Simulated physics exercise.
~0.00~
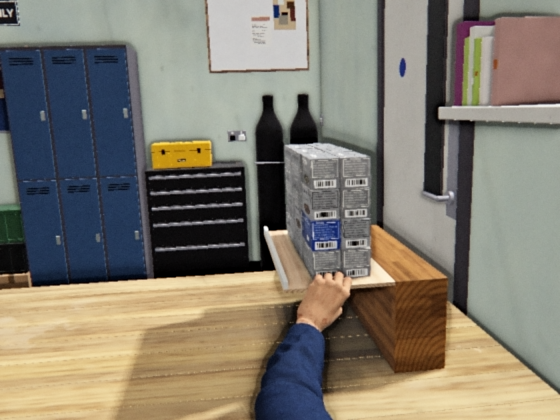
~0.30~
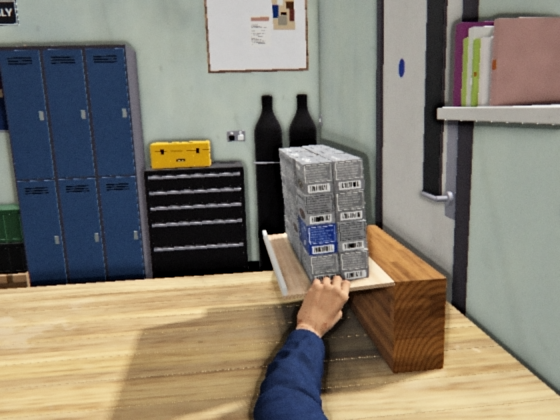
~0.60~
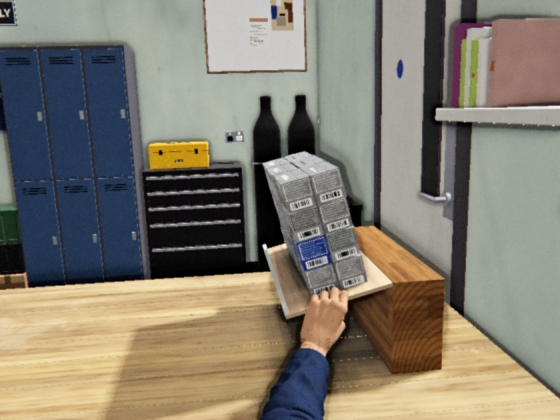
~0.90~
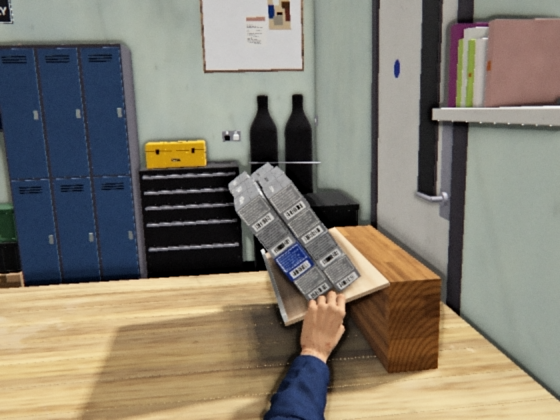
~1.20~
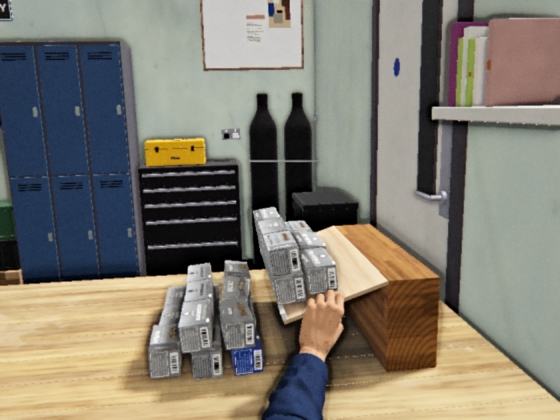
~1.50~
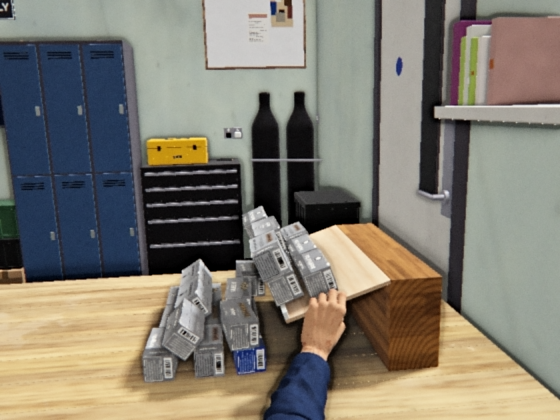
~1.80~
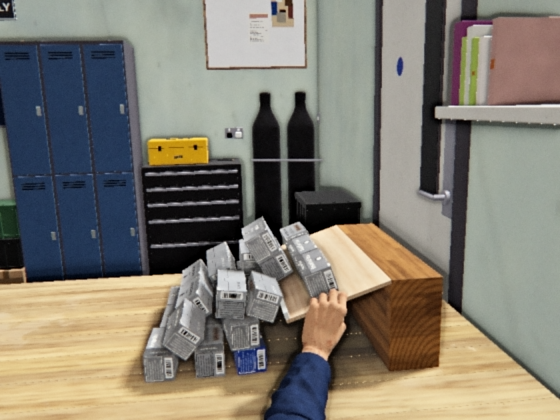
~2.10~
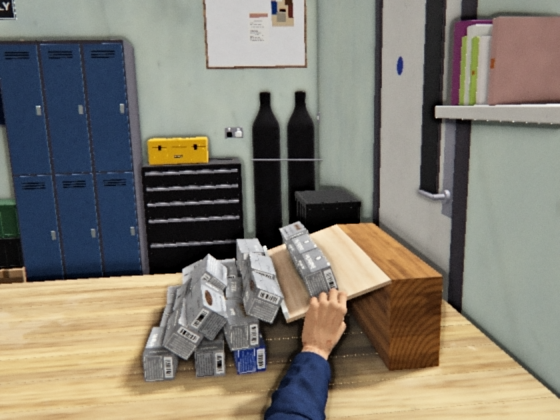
A tall stack of gray packets with one blue one leaned left and toppled as the wooden tray beneath it tilted beside a person's hand, spilling most of them into a heap on the table, while a few stayed on the sloping tray.
